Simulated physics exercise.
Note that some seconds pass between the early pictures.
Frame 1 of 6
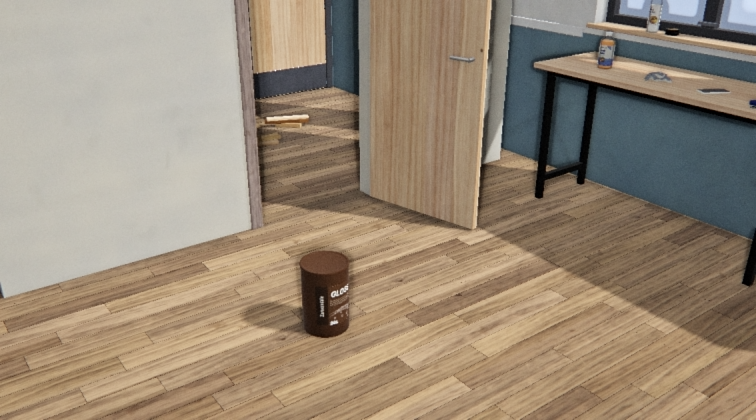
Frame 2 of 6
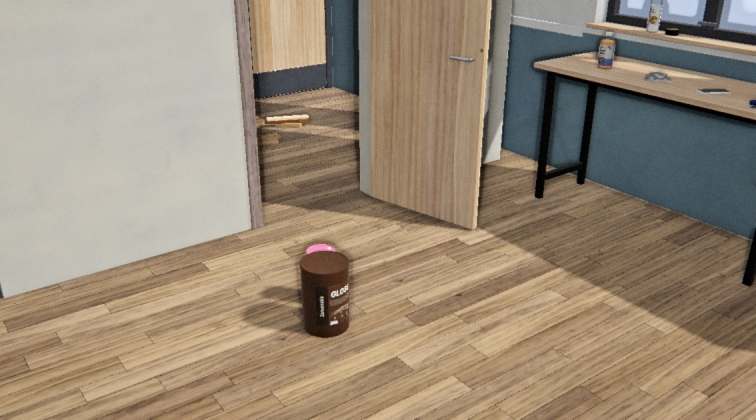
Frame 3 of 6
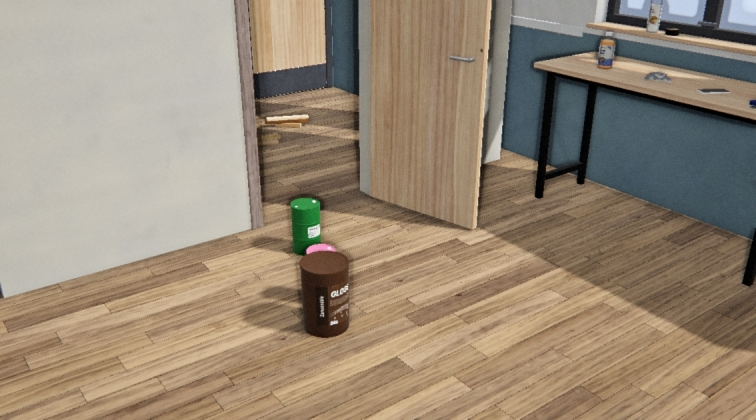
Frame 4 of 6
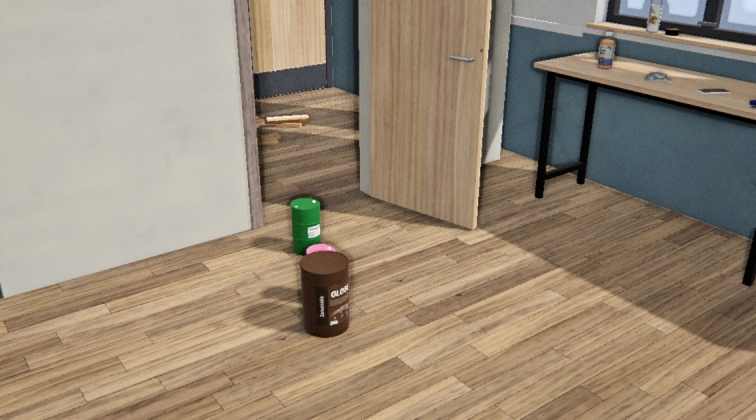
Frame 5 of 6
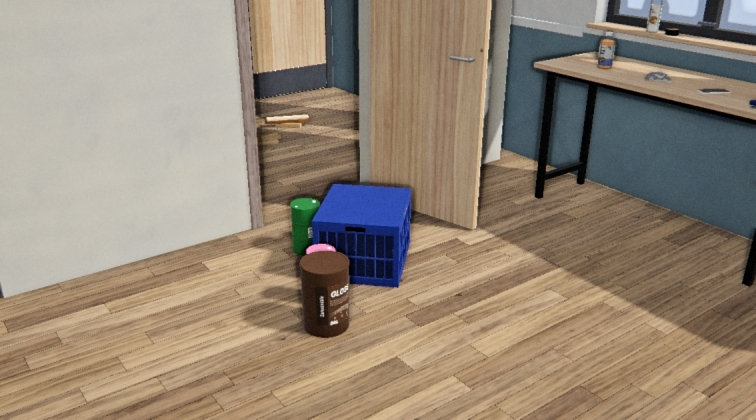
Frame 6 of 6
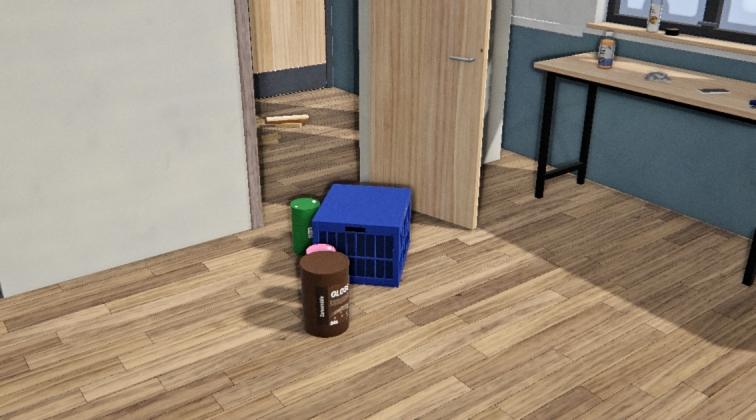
At the start, a brown pail stands alone on the wooden floor before a wide-open door. A pink object appears just behind it, mostly hidden, then a green canister shows up farther back. Finally a blue crate appears to the right, partly covering the canister, while the door stays still.
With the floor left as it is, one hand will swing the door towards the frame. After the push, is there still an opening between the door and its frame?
Yes, I'd say the door gets stuck partway this time.
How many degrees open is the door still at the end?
About 70°.
Then, 0.50 s on from there, open by 92°.
Then, 0.80 s on from there, open by 76°.
In the end, open by 71°; all 4 unmoved. At the end, from the last picture's camera, blue chest near (360, 234).
